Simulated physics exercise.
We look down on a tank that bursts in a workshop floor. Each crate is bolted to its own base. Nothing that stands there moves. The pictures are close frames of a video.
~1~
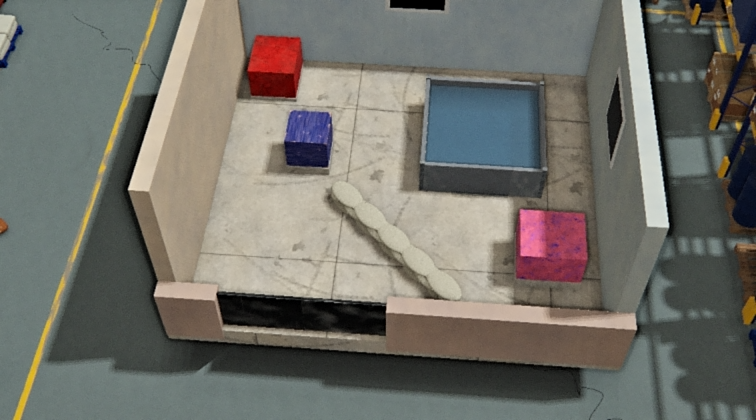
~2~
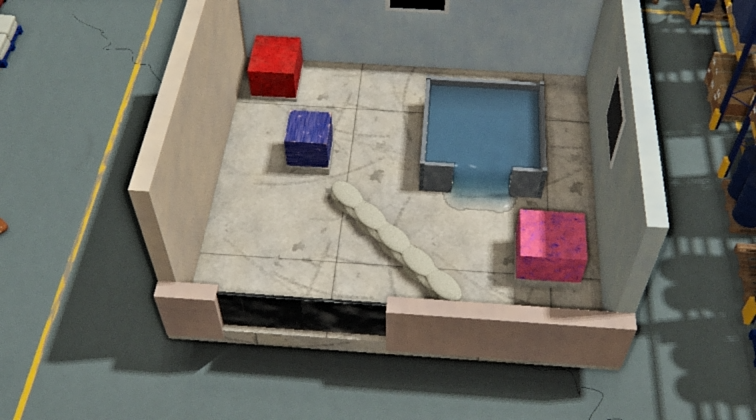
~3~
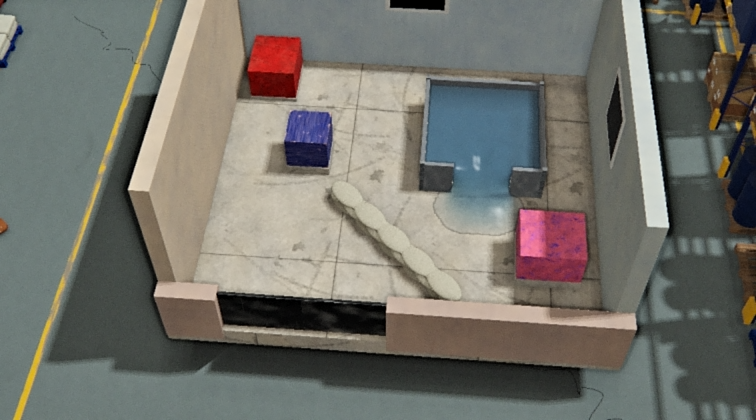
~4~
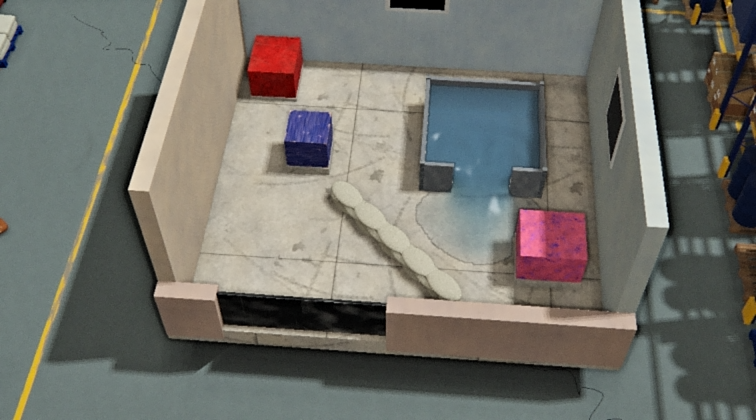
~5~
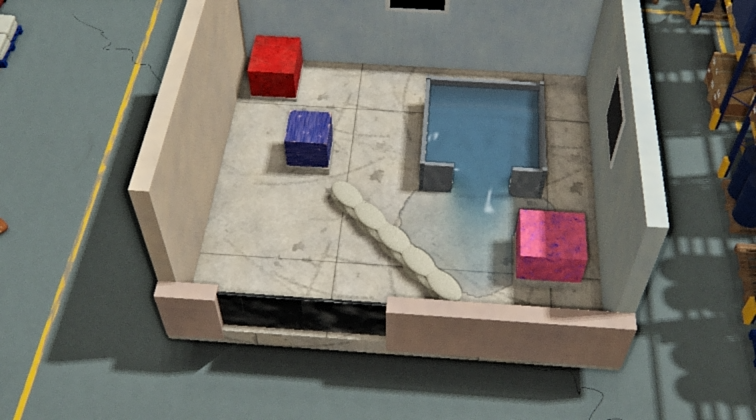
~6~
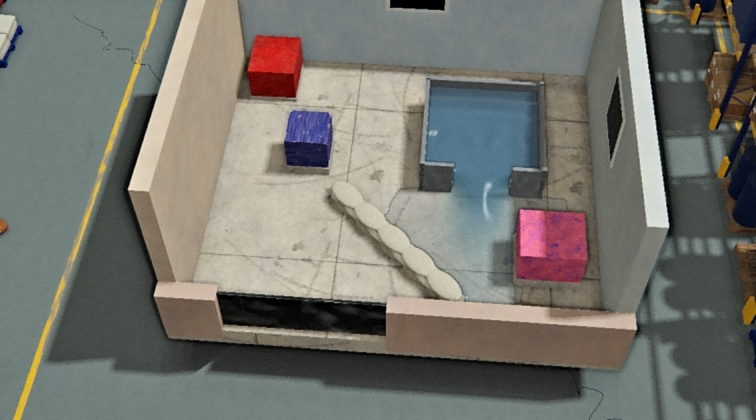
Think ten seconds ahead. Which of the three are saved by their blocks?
One by one: The blue crate stays dry; the pink crate gets wet; the red crate gets wet.
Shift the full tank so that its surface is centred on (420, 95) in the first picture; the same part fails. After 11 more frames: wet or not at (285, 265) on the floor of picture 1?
Answer: Not flooded.
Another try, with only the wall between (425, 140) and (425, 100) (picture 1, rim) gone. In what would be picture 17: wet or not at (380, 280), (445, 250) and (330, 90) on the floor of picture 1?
In turn: Free of water, no water, flooded.
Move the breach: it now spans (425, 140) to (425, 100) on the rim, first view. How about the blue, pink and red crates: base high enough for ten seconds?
Blue crate gets wet, pink crate escapes it, red crate is topped.
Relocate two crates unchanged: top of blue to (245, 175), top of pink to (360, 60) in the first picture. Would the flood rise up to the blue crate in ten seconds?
One by one: Blue crate escapes it.
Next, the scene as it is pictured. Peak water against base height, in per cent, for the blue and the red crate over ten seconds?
In turn 50 and 170 per cent.
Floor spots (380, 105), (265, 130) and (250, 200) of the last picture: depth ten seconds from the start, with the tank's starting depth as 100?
Roughly 12, 18 and 8 per cent, in turn.
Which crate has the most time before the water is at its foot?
The red-painted one.
A moment on, water covers 20 % of the floor; the blue crate not reached, the pink crate water round its plinth, the red crate not reached.
Next, water covers 35 % of the floor; the blue crate not reached, the pink crate water round its plinth, the red crate not reached.
Then, water covers 65 % of the floor; the blue crate water round its plinth, the pink crate water round its plinth, the red crate not reached.
Later, water covers 90 % of the floor; the blue crate water round its plinth, the pink crate water round its plinth, the red crate water round its plinth.
In the end, water covers 95 % of the floor; the blue crate stayed above the water, the pink crate was topped, the red crate was topped.
